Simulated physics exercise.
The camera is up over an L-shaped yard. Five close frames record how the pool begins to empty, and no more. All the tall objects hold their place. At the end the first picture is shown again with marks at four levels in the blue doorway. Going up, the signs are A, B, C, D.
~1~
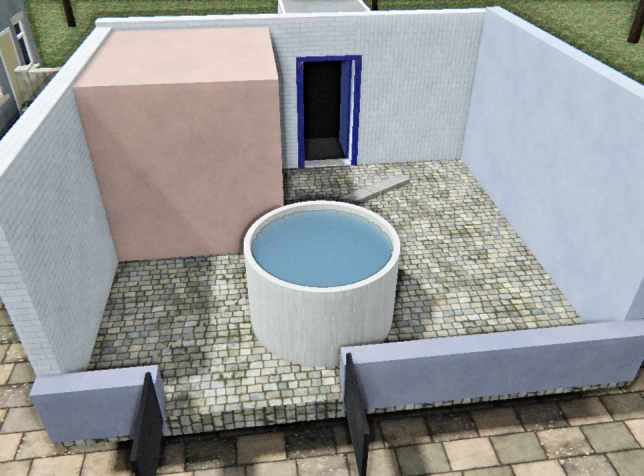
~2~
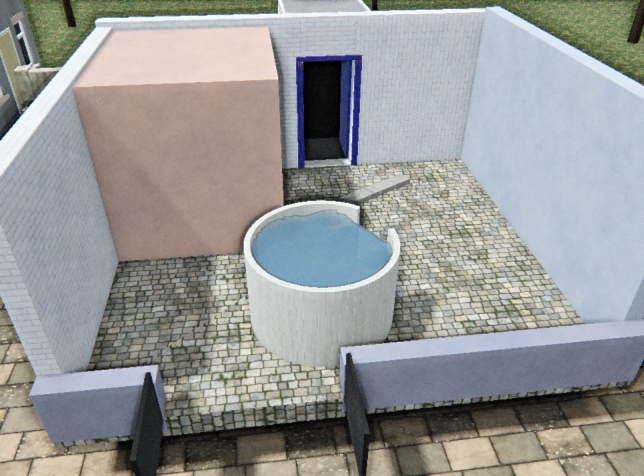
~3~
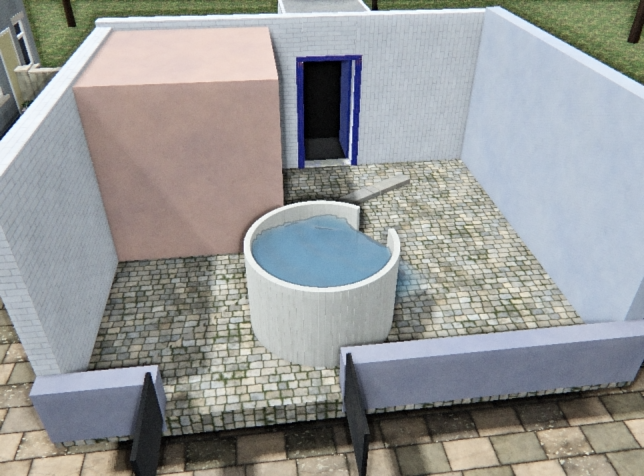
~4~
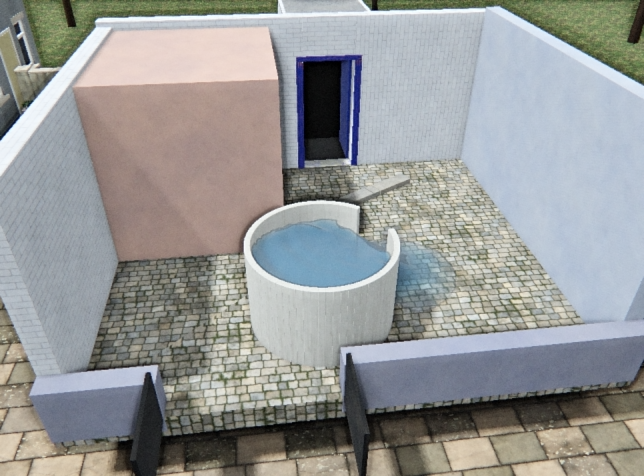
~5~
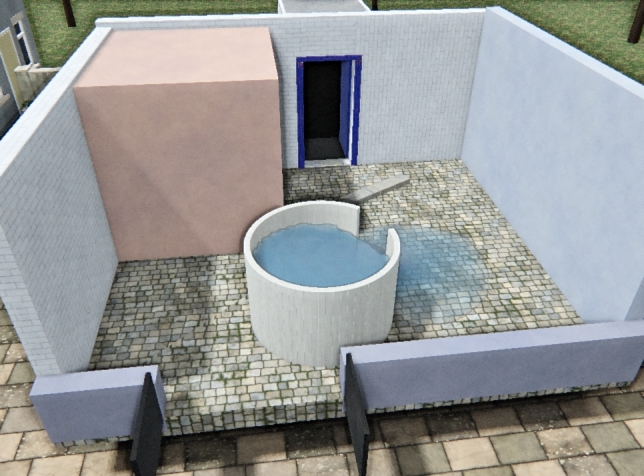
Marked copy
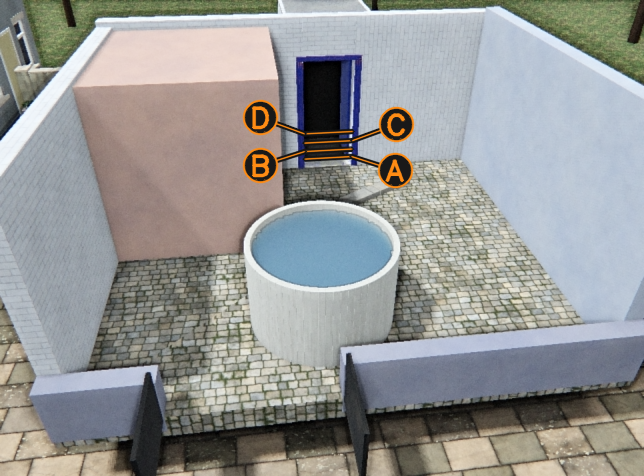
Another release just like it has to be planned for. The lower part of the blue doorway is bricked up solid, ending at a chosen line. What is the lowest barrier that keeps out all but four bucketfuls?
Choose A.
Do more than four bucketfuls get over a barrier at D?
No, not at all.
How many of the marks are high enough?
All of the four.
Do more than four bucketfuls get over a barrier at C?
No.
On the marked copy, A at (328, 157); B at (328, 150); C at (328, 141); D at (328, 132); from the bottom up A, B, C, D.
With A, nothing gets over.
With B, nothing gets over.
With C, nothing gets over.
With D, nothing gets over.
